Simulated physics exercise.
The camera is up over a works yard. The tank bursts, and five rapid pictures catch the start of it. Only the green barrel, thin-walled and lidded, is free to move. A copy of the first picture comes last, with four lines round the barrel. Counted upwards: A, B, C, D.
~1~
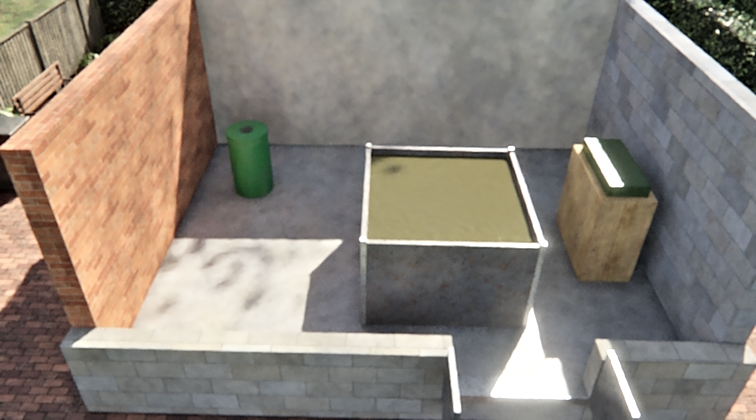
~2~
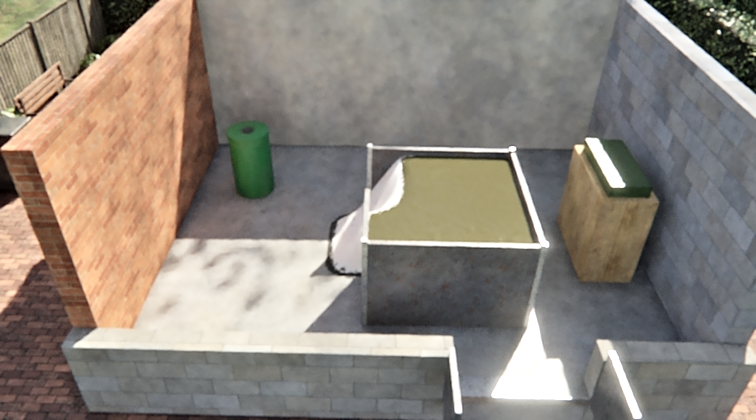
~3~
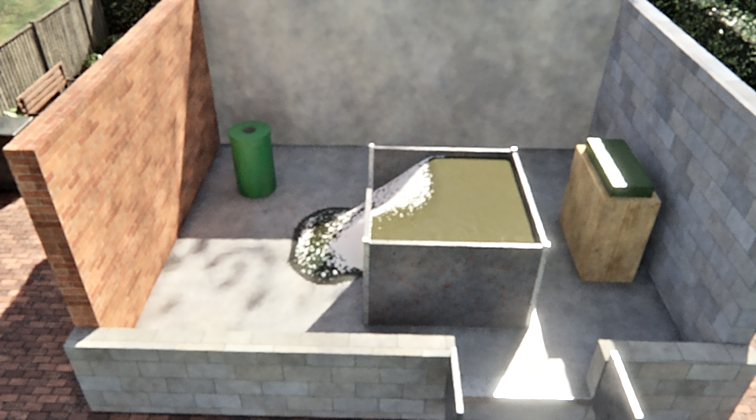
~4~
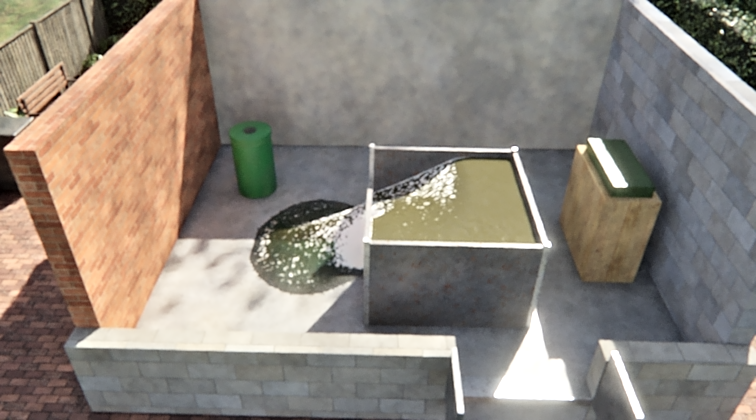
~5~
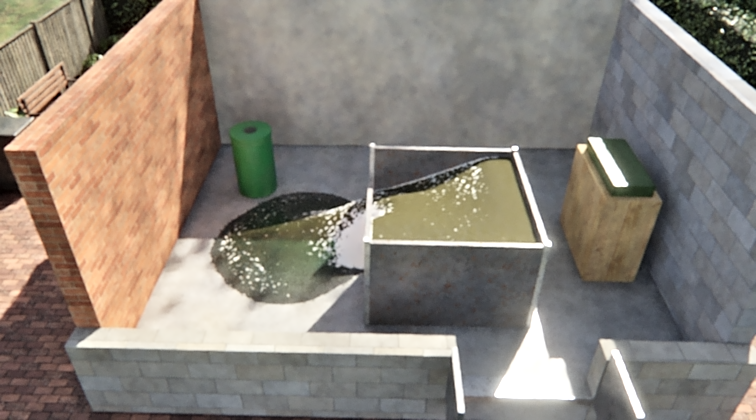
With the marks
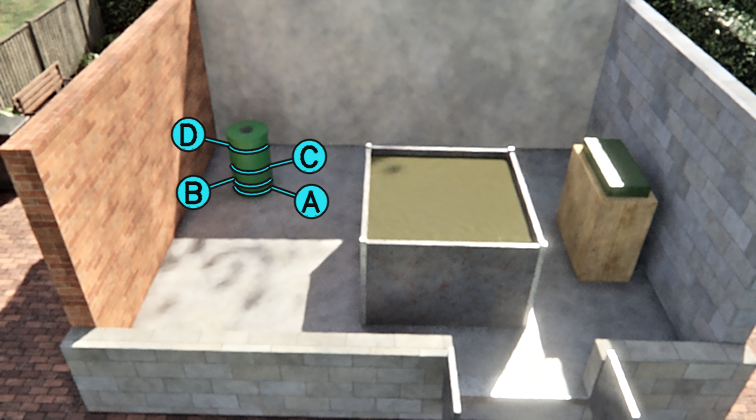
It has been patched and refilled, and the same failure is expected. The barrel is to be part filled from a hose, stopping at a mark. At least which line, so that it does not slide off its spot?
Line D just does it.
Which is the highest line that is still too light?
Here it is line C.
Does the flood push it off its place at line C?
Yes.
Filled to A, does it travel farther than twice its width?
Yes, it does.
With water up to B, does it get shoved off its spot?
Yes, that goes wrong.
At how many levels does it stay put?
One.
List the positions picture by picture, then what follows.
Lid of the green barrel at (248, 130); tank full, its middle at (445, 197); open gate at (523, 341).
Water covers 2 % of the ground and is seen nearest the barrel at (338, 225).
Water covers 5 % of the ground and is seen nearest the barrel at (321, 212).
Water covers 9 % of the ground and is seen nearest the barrel at (288, 212).
Lid of the green barrel at (251, 130); water covers 14 % of the ground and is seen nearest the barrel at (277, 200).
On the marked copy, A at (250, 194); B at (249, 186); C at (248, 172); D at (245, 152); from the bottom up A, B, C, D.
Choosing A, it is pushed about 7 times its own width away.
Choosing B, it is pushed about 4 times its own width away.
Choosing C, it is pushed about its own width away.
Choosing D, it does not move.
